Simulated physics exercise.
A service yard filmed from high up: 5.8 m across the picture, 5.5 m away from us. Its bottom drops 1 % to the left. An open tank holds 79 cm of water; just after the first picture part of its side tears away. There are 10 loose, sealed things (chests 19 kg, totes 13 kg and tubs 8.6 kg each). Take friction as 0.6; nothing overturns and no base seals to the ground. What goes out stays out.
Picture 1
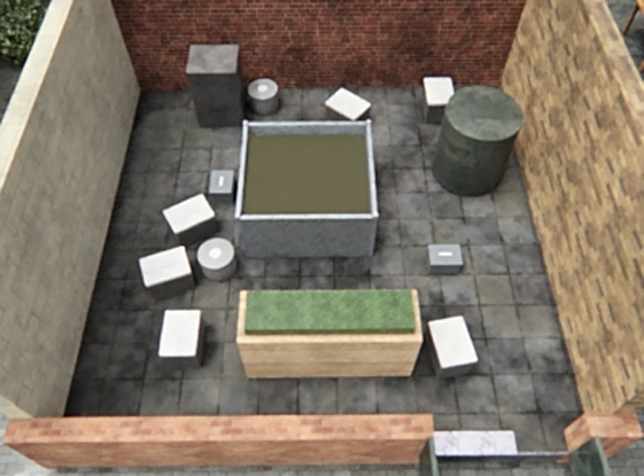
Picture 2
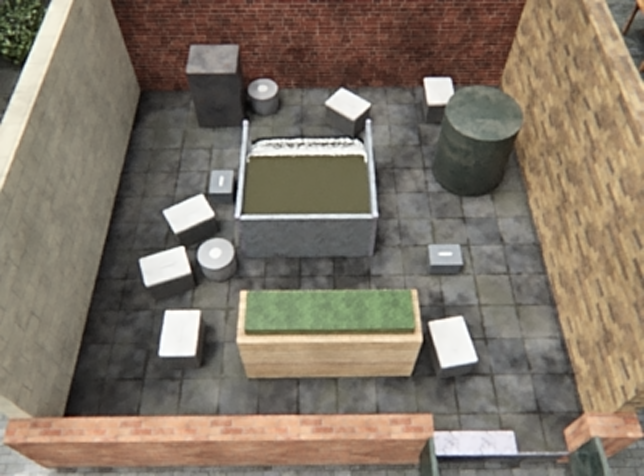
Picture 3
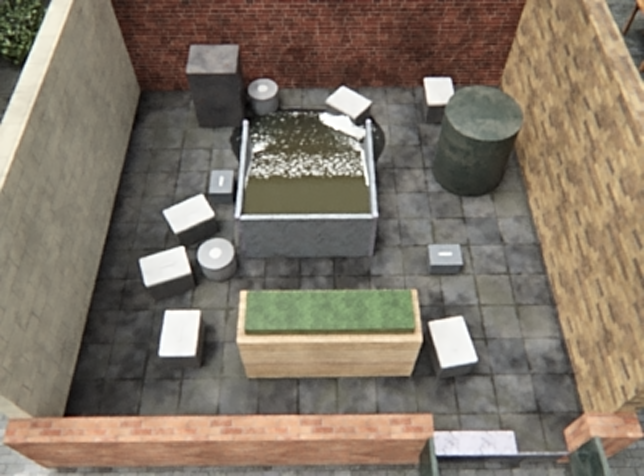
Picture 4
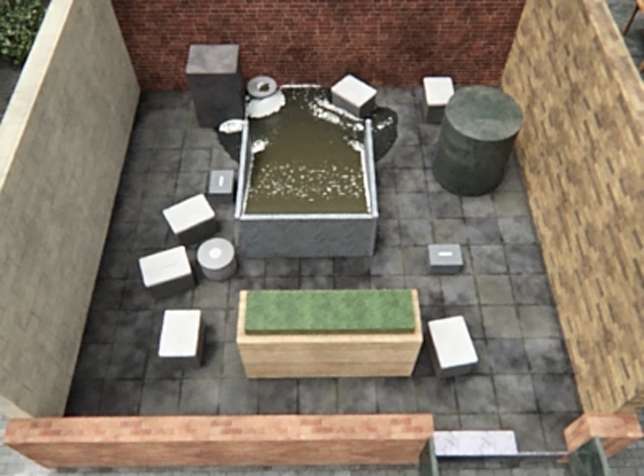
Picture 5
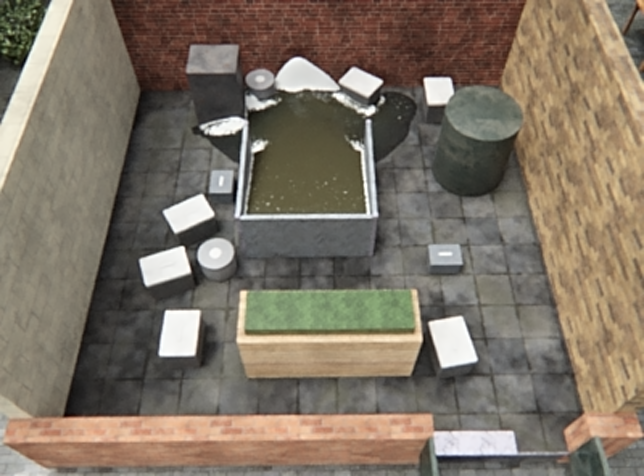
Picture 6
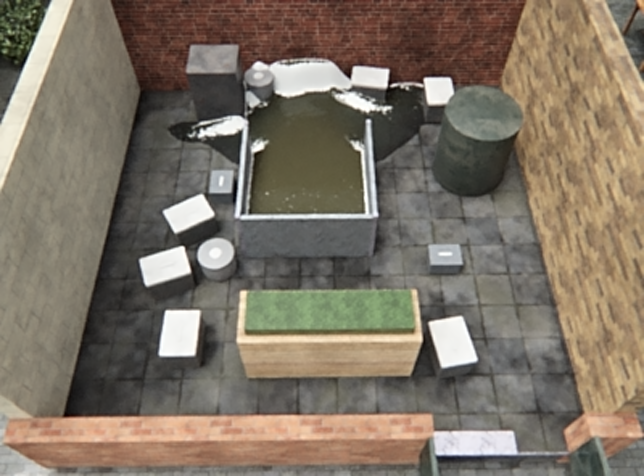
Walled service yard from above, murky water surging out the far side of an open tank, pushing a pale box toward the brick wall.
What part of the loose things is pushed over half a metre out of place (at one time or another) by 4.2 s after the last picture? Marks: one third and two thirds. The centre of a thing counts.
Share: Under a third.
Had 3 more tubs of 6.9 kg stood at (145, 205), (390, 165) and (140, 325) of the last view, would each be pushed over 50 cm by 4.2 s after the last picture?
In turn: More, past it, over.
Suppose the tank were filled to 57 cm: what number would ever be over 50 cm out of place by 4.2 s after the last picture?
Then 2.
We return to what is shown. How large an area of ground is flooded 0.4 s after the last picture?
Roughly 8.5 m2.
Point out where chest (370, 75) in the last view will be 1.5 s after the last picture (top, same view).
Near (499, 88).
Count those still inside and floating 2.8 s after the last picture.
3 of them.
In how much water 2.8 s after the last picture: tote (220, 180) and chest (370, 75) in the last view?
Roughly 2 and 26 cm.
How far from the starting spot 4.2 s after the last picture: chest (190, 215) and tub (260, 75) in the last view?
In that order: 0 cm, 20 cm.
Then, 0.4 s after the last picture 1 of 10 are over 50 cm from their spots; 2 afloat.
Then, 1.5 s after the last picture 2 of 10 are over 50 cm from their spots; 3 afloat.
Then, 2.8 s after the last picture 2 of 10 are over 50 cm from their spots; 3 afloat.
Then, 4.2 s after the last picture 2 of 10 are over 50 cm from their spots, and 2 have been at some point; 3 afloat.
